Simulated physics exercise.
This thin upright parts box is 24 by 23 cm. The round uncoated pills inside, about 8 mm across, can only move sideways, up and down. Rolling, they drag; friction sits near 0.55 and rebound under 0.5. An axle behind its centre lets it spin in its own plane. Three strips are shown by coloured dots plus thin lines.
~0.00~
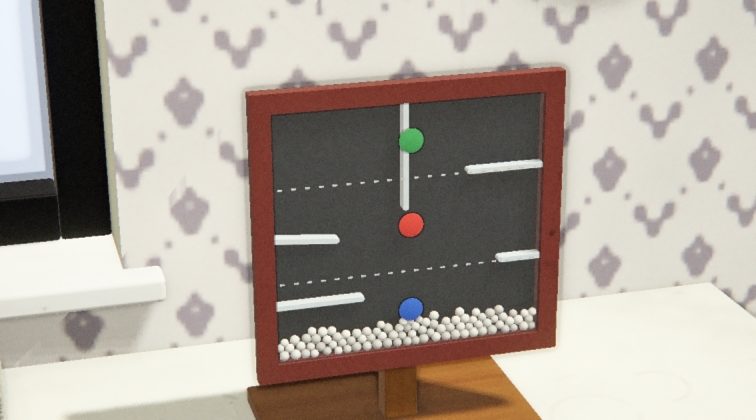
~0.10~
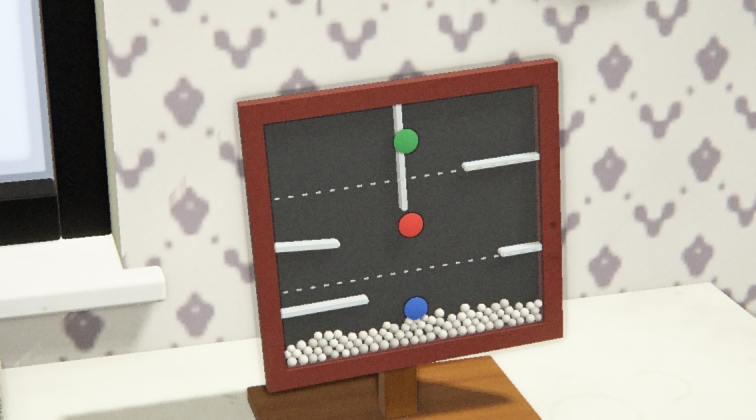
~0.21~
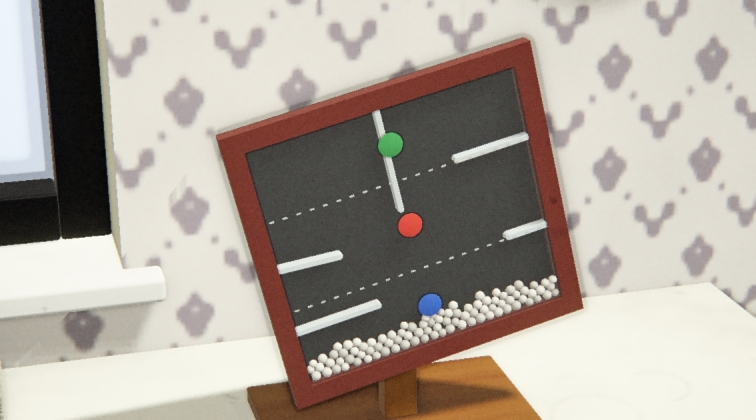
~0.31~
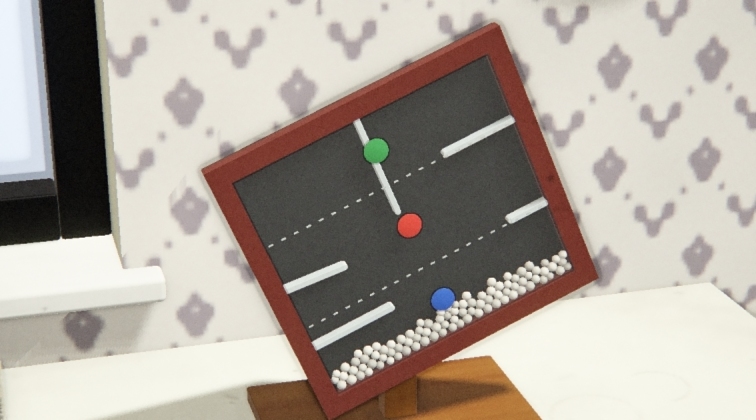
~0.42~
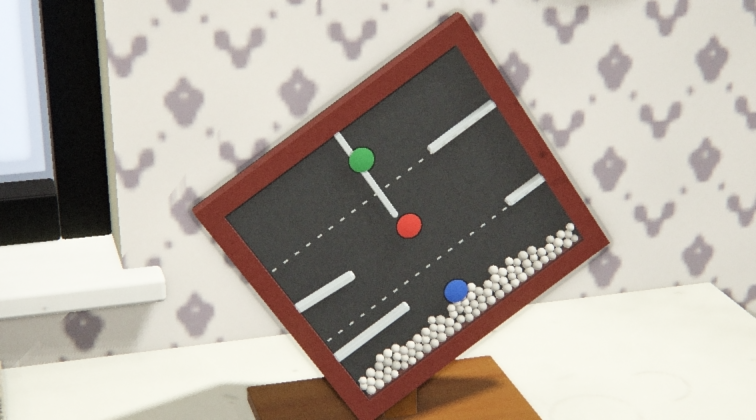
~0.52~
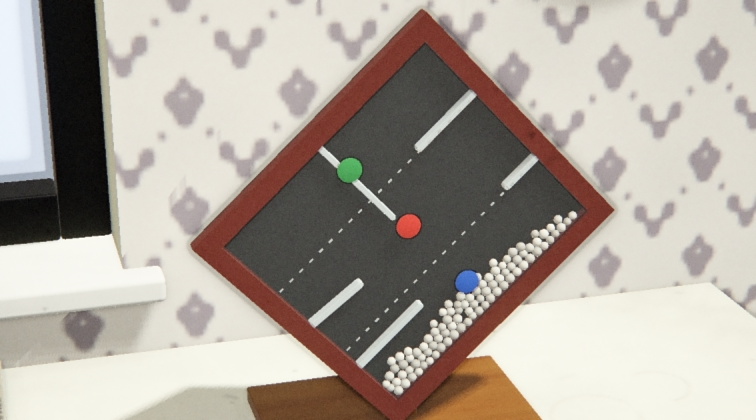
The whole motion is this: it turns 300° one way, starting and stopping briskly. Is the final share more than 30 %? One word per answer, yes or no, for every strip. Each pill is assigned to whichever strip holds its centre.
Red: Yes, blue: Yes, green: No.
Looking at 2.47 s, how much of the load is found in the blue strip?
It works out at roughly 25 per cent.
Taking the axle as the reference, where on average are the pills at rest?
The middle sits around 1 cm right of it and 11 cm below it.
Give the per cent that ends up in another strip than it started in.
Moved share: About 45 per cent.
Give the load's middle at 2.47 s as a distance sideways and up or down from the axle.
The middle sits around 1 cm right of it and 3 cm below it.
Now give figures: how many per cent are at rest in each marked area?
Red strip 35, blue strip 55, green strip 10.
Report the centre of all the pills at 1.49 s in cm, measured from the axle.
Right by about 10 cm and below by about 1 cm.
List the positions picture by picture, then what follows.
The first frame shows level; about 90 pills; load centre (410, 332); top pill (460, 312); red (411, 225), blue (411, 309), green (411, 141).
The second frame shows turned 3° anticlockwise; load centre (416, 331); top pill (465, 308).
The third frame shows turned 13° anticlockwise; load centre (435, 326); top pill (553, 279); wall ends (456, 159), (507, 236), (400, 208), (339, 255), (377, 304).
The fourth frame shows turned 23° anticlockwise; load centre (451, 318); top pill (563, 254).
The fifth frame shows turned 33° anticlockwise; load centre (465, 310); top pill (570, 227).
The sixth frame shows turned 43° anticlockwise; load centre (469, 307); top pill (572, 215); red (409, 226), blue (467, 282), green (350, 170).
After 1.49 s, it stands 135° anticlockwise; the pills' middle is 10 cm right of and 1 cm below the centre; red 5 %, blue 80 %, green 15 %.
After 2.47 s, it has come round 228° anticlockwise; the pills' middle is 1 cm right of and 3 cm below the centre; red 30 %, blue 25 %, green 45 %.
After 3.30 s, it has come round 300° anticlockwise; the pills' middle is 3 cm right of and 6 cm below the centre; red 55 %, blue 25 %, green 20 %.
Settled by 4.1 s, it has come round 300° anticlockwise; red 35 %, blue 55 %, green 10 %.
